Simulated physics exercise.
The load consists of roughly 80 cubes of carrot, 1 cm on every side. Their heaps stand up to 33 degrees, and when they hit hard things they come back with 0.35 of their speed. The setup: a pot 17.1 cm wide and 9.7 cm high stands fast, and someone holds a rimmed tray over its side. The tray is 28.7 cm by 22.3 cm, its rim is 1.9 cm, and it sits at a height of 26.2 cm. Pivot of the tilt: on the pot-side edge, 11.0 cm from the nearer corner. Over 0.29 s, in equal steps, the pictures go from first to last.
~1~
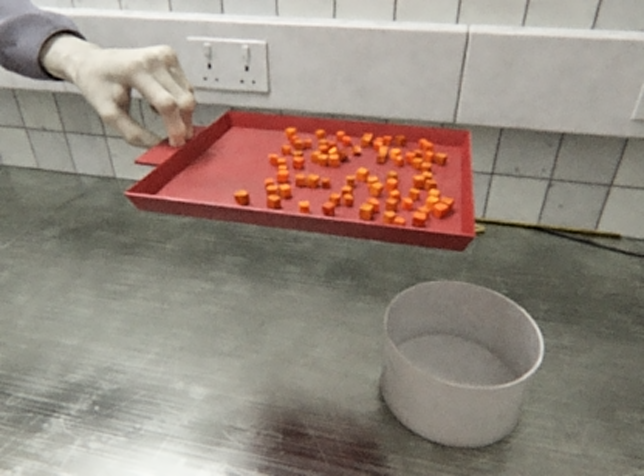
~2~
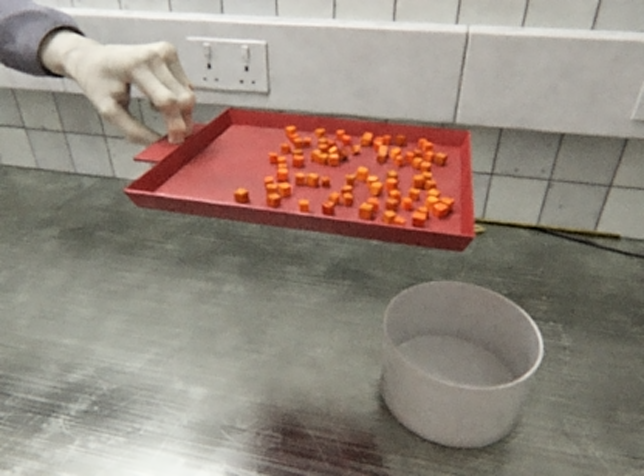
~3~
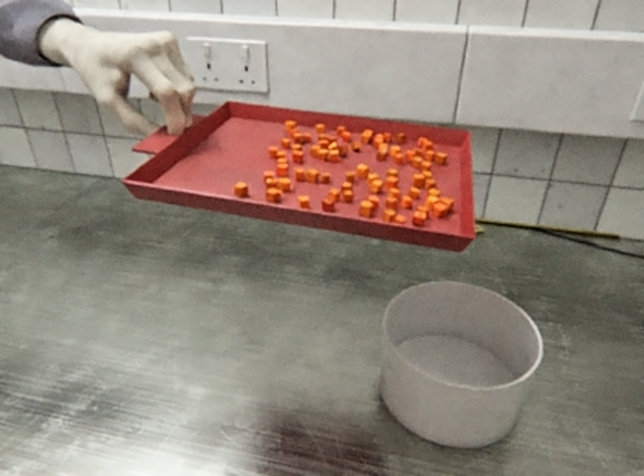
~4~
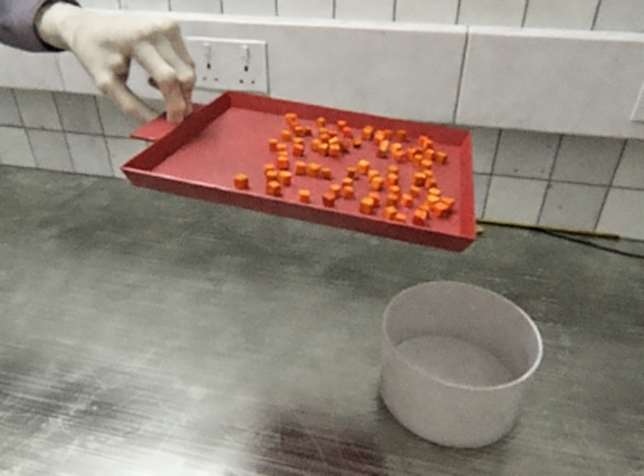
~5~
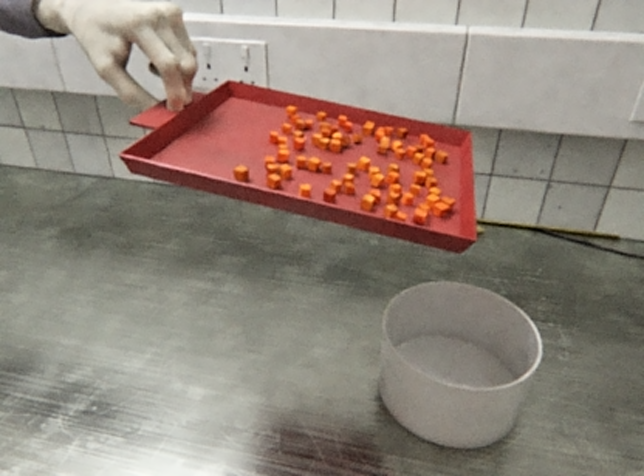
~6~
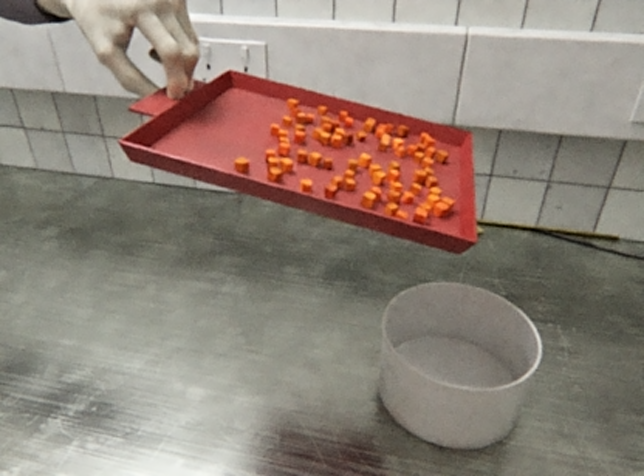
We see a gloved-looking pale hand holding a red rimmed tray of small orange carrot cubes above a grey counter, near a pale round pot; the hand slowly raises the tray's left side, tilting it slightly toward the right.
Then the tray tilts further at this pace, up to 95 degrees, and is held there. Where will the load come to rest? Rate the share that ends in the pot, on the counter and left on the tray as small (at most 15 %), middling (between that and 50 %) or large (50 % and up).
Pot - large, counter - middling, left on the tray - small.
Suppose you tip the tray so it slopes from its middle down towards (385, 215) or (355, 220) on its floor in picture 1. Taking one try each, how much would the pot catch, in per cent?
That would be close to 30 per cent, then close to 40 per cent.
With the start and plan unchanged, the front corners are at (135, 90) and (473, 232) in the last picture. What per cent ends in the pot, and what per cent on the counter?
In the pot: 55 per cent; on the counter: 45 per cent.
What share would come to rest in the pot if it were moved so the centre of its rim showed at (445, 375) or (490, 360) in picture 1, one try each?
The shares would be near 45 and 70 per cent respectively.
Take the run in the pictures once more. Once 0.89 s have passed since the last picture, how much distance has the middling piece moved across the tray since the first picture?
Roughly 9 cm.
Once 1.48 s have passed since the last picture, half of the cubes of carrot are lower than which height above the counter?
Height: Around 28 cm.
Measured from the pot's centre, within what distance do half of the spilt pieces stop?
Some 24 centimetres.
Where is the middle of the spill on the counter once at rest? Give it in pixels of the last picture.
Centre of spill: Around pixel (523, 371).
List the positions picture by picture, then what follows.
In the first frame, tray tilt 0 degrees, front corners at (135, 190) and (466, 230); middle of the pieces at (363, 175); pot at (462, 328).
In the second frame, tray tilt 1 degrees, front corners at (134, 188) and (466, 231); middle of the pieces at (363, 174).
In the third frame, tray tilt 2 degrees, front corners at (132, 178) and (466, 232); middle of the pieces at (363, 171).
In the fourth frame, tray tilt 5 degrees, front corners at (131, 166) and (467, 232), lowest corner right front; middle of the pieces at (363, 168).
In the fifth frame, tray tilt 8 degrees, front corners at (130, 153) and (468, 233), lowest corner right front; middle of the pieces at (364, 164).
In the sixth frame, tray tilt 10 degrees, front corners at (130, 140) and (468, 235), lowest corner right front; middle of the pieces at (365, 161); pot at (460, 329).
Then, 0.89 s after the last picture, tilt 50 degrees; the tray holds 90 %, the pot 0 %.
Then, 1.48 s after the last picture, tilt 76 degrees; the tray holds 80 %, the pot 10 %.
Then, 2.13 s after the last picture, tilt 95 degrees; the tray holds 0 %, the pot 40 %.
In the end, pot 70 %, counter 30 %, tray 0 %.
